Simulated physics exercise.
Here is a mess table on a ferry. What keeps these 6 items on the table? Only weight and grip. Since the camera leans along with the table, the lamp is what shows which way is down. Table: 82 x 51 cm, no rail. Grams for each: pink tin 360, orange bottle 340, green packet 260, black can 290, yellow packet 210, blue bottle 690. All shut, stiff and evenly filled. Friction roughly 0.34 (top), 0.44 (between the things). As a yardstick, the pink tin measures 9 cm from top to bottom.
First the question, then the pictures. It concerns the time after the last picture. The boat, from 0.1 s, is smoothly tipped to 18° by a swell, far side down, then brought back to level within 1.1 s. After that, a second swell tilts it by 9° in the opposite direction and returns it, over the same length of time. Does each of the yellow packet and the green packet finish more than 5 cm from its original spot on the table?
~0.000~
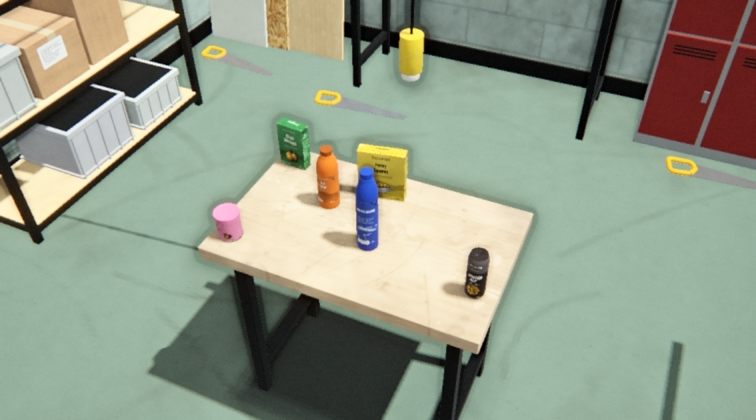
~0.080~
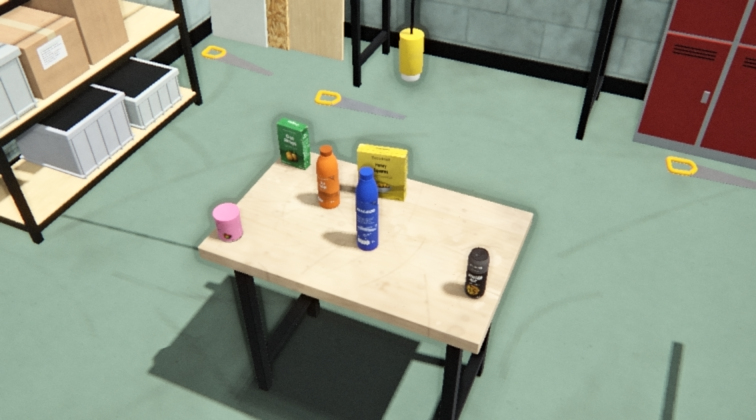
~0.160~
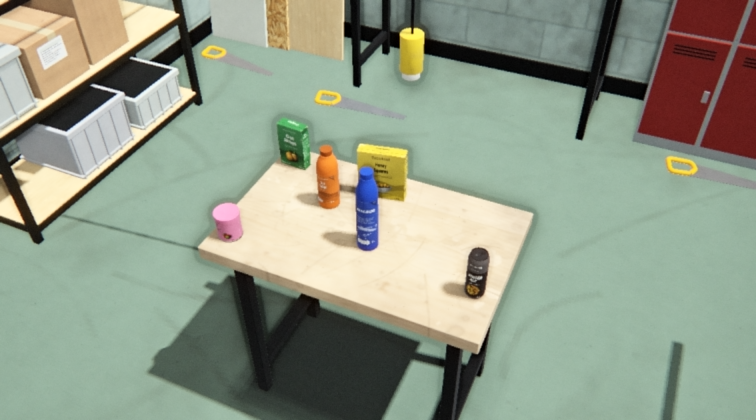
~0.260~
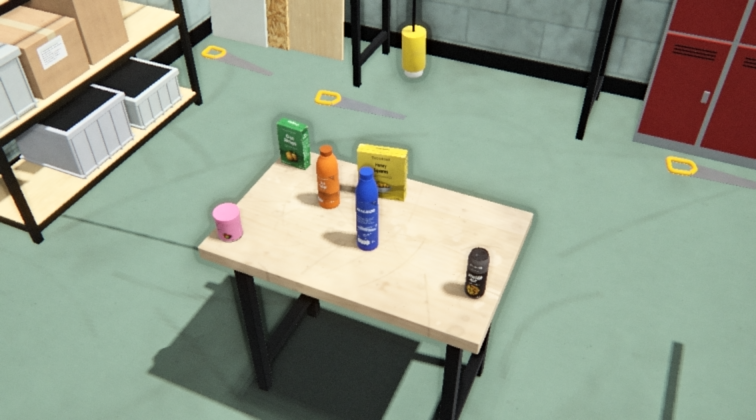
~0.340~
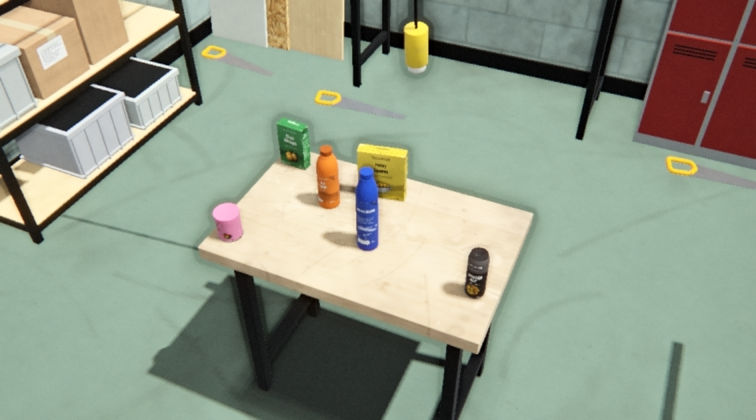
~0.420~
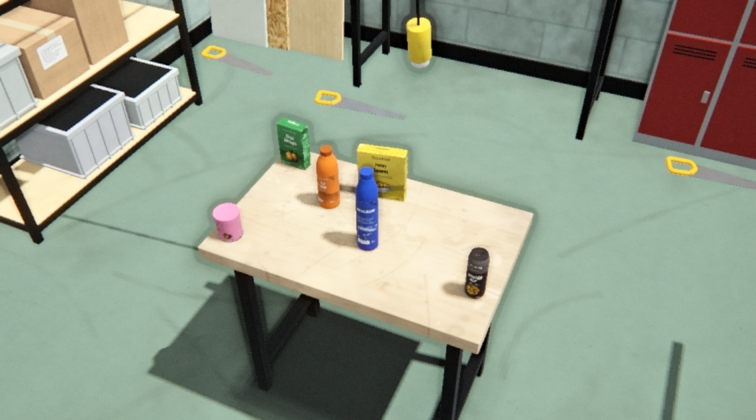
Yellow packet: Yes; green packet: Yes.
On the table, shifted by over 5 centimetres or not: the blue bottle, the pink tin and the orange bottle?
Note: Blue bottle departs its position. Pink tin is left in place. Orange bottle is left in place.
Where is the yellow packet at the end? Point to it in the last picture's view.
Somewhere around (389, 297).
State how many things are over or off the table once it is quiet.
3 of them.
After 0.92 s, floor tilted 9°, far side down; green packet and yellow packet now off the table; blue bottle 31° off its base.
After 1.02 s, floor tilted 4°, far side down; blue bottle 62° off its base.
After 1.22 s, boat level; blue bottle on its side.
After 1.32 s, floor tilted 1°, near side down; blue bottle on its side.
In the end (2.8 s), off the table, green packet and yellow packet; toppled on the table, blue bottle; the other 3 under 5 cm from the start. In the last view, yellow packet near (389, 297), green packet near (337, 249).
